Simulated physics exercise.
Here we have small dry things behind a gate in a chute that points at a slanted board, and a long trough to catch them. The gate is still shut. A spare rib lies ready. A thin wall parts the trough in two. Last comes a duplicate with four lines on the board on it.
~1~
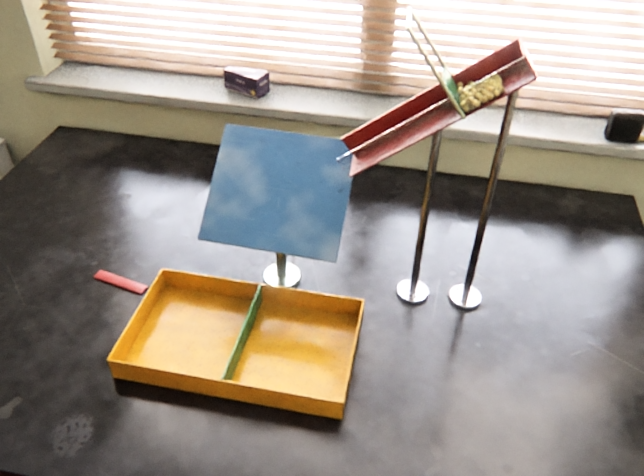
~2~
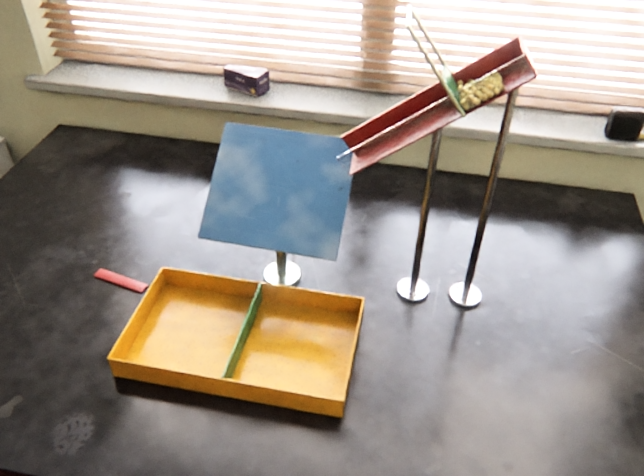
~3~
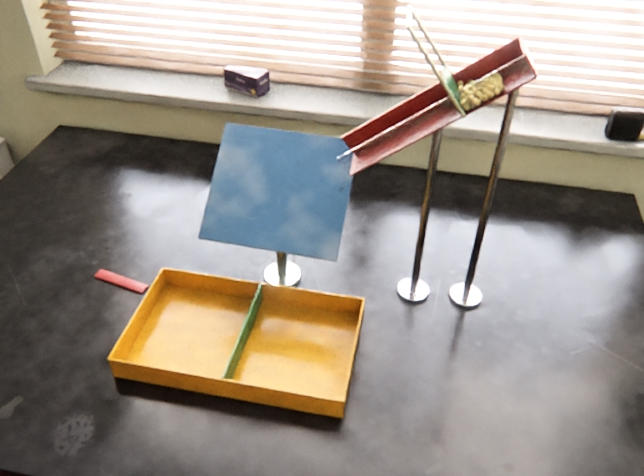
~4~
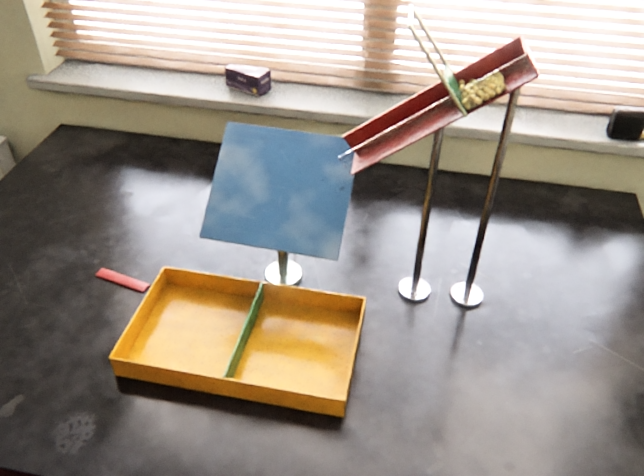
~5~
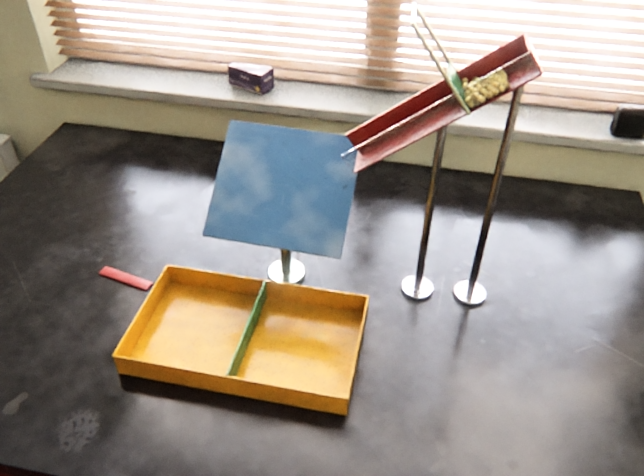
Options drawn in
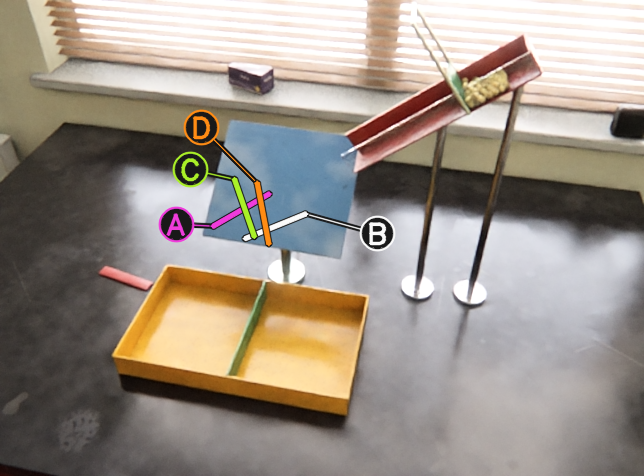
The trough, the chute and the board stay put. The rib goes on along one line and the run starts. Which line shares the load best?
C is best.
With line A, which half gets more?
Left.
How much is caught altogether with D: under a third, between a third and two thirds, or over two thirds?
Line D gives over two thirds.
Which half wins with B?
Left.
On the marked copy, line A from (269, 193) to (213, 226); line B from (305, 214) to (245, 238); line C from (234, 179) to (254, 236); line D from (257, 183) to (268, 243).
With A, of what is caught, most in the left half, about a quarter in the right.
With B, of what is caught, most in the left half, about a quarter in the right.
With C, of what is caught, about half in the left half, about half in the right.
With D, of what is caught, about a quarter in the left half, most in the right.
